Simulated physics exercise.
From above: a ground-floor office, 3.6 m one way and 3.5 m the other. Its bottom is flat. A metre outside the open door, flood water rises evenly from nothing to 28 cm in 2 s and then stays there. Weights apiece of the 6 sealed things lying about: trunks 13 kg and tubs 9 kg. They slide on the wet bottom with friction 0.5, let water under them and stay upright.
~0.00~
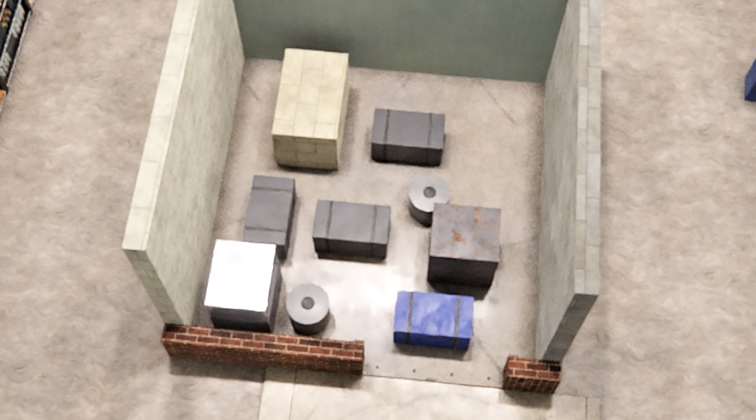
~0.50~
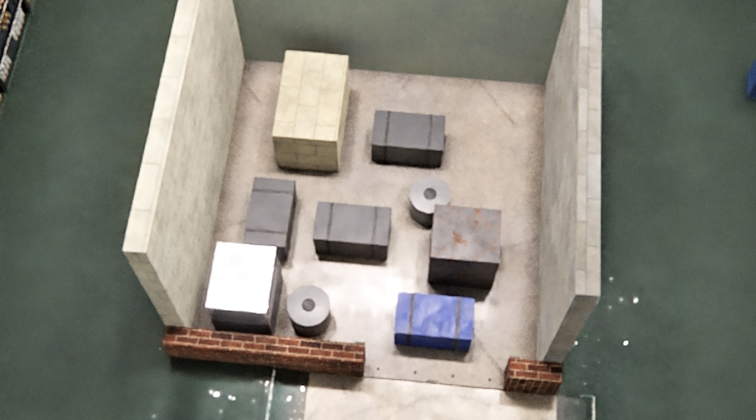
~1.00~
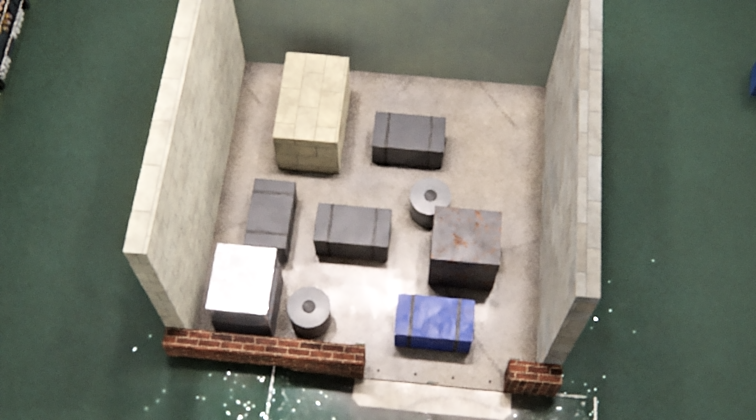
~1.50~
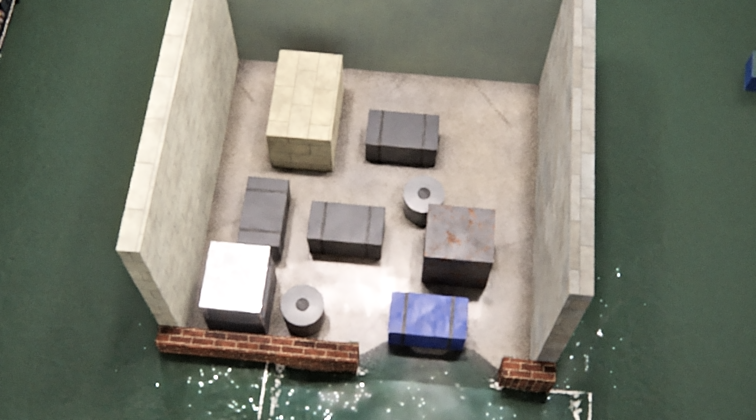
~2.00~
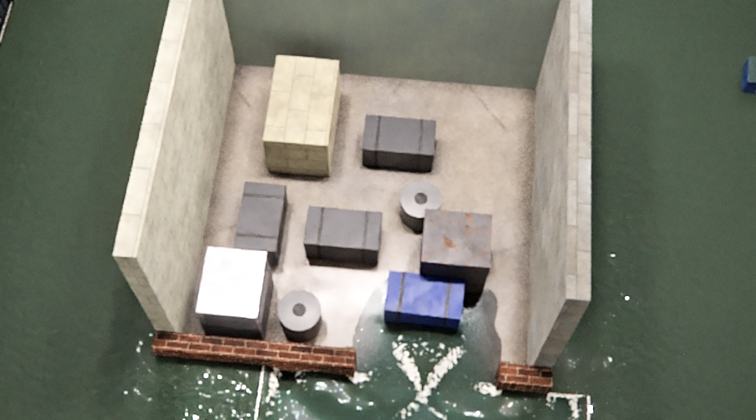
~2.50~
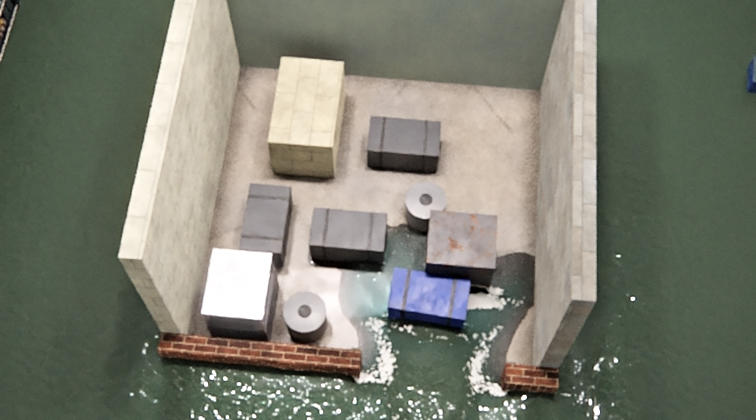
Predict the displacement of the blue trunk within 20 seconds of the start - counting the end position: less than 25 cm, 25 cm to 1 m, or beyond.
The blue trunk travels far.
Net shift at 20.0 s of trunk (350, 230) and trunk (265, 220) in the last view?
In that order: 60 cm, 50 cm.
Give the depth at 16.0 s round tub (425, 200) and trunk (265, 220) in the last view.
About 21 and 30 cm.
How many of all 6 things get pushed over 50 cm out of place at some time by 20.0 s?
That makes 6.
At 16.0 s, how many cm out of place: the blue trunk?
About 200 cm.
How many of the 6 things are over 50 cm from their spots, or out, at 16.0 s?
I count 2.
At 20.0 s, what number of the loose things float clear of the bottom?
At that moment 6.
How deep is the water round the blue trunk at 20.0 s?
Roughly 26 cm.
After 4.0 s the blue trunk is near (334, 231), 1.4 m from its start, afloat; 2 afloat.
After 9.0 s the blue trunk is near (263, 227), 2.0 m from its start, afloat; 6 afloat.
After 16.0 s the blue trunk is near (302, 196), 1.9 m from its start, afloat; 6 afloat.
After 20.0 s the blue trunk is near (326, 181), 1.9 m from its start, afloat; 6 afloat.
